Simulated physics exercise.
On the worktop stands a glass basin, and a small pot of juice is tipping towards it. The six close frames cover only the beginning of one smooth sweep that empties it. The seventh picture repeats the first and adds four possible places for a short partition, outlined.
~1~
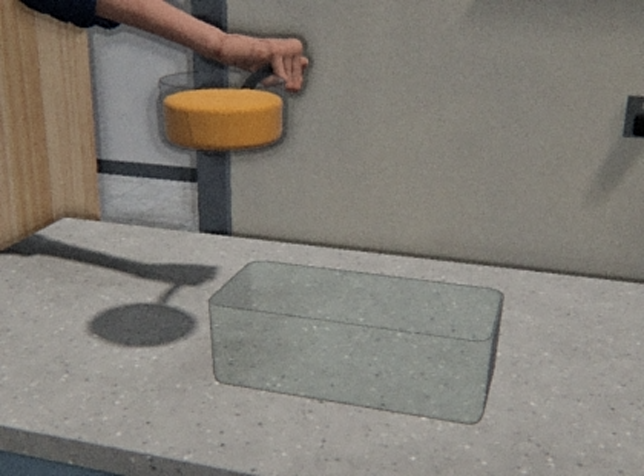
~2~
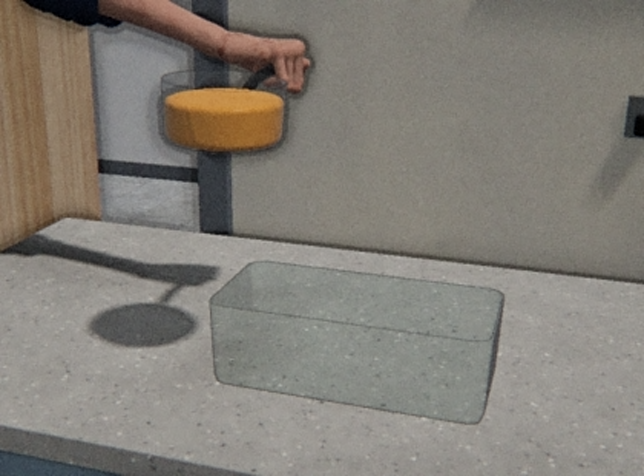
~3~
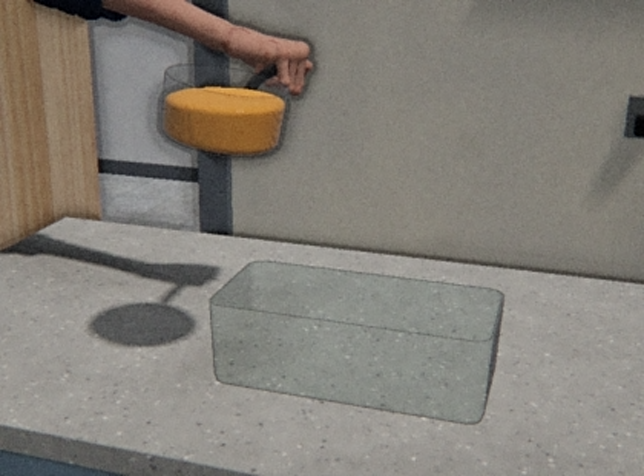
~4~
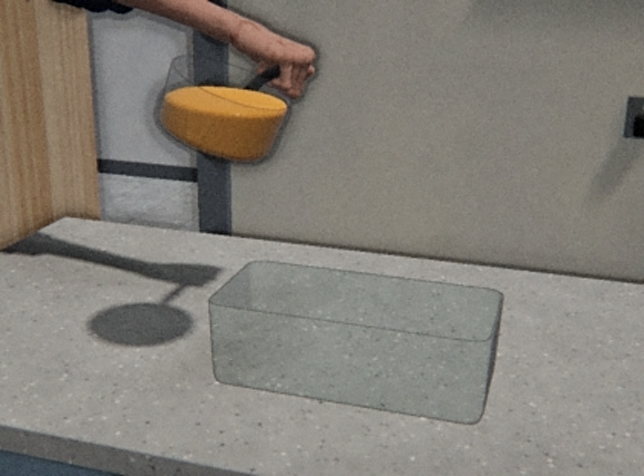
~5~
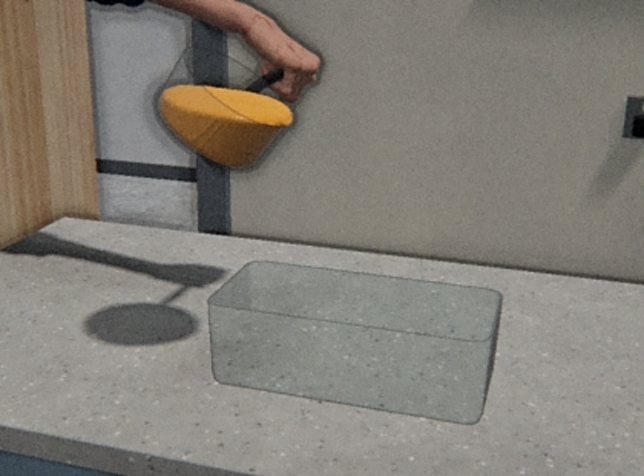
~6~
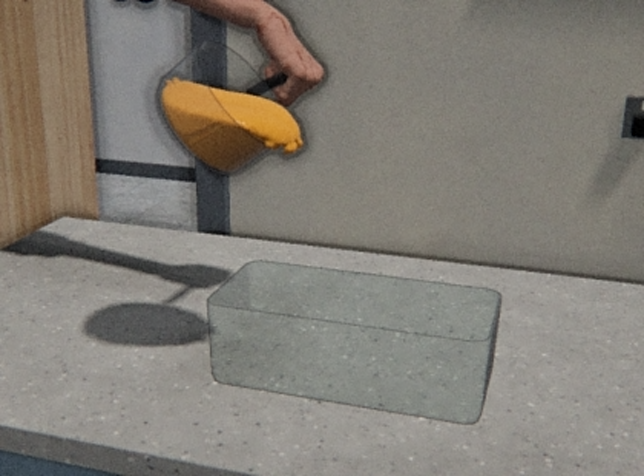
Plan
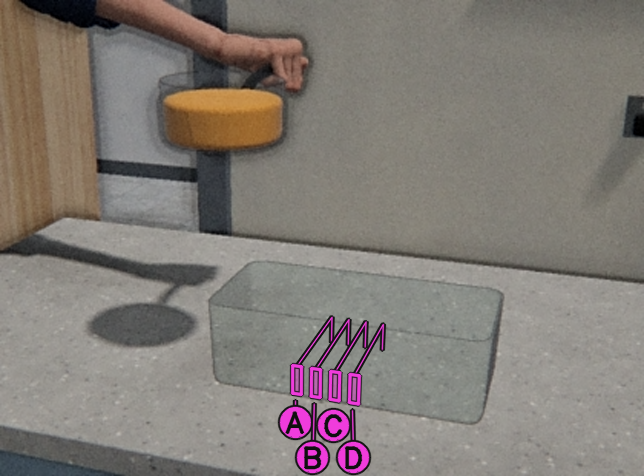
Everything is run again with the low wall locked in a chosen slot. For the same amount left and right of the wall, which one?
B is best.
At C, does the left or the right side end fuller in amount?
The left one.
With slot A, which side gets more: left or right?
The right side.
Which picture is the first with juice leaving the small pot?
In picture 5.
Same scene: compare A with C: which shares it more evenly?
That would be A.
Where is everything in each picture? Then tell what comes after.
Upright, lip at (279, 82); basin from (215, 378) to (483, 422); nothing has left yet.
Tipped about 2°, lip at (281, 85); nothing has left yet.
Tipped about 10°, lip at (284, 94); nothing has left yet.
Tipped about 21°, lip at (286, 107); nothing has left yet.
Tipped about 35°, lip at (285, 124); juice is over the lip, down to (285, 124).
Tipped about 51°, lip at (279, 141); juice is over the lip, down to (286, 152).
On the marked copy, A at (295, 400); B at (314, 403); C at (333, 407); D at (352, 410).
For slot A, about 31 % ends left of the wall and 65 % right of it; 3 % is lost outside.
For slot B, about 51 % ends left of the wall and 44 % right of it; 6 % is lost outside.
For slot C, about 71 % ends left of the wall and 16 % right of it; 13 % is lost outside.
For slot D, about 78 % ends left of the wall and 12 % right of it; 10 % is lost outside.
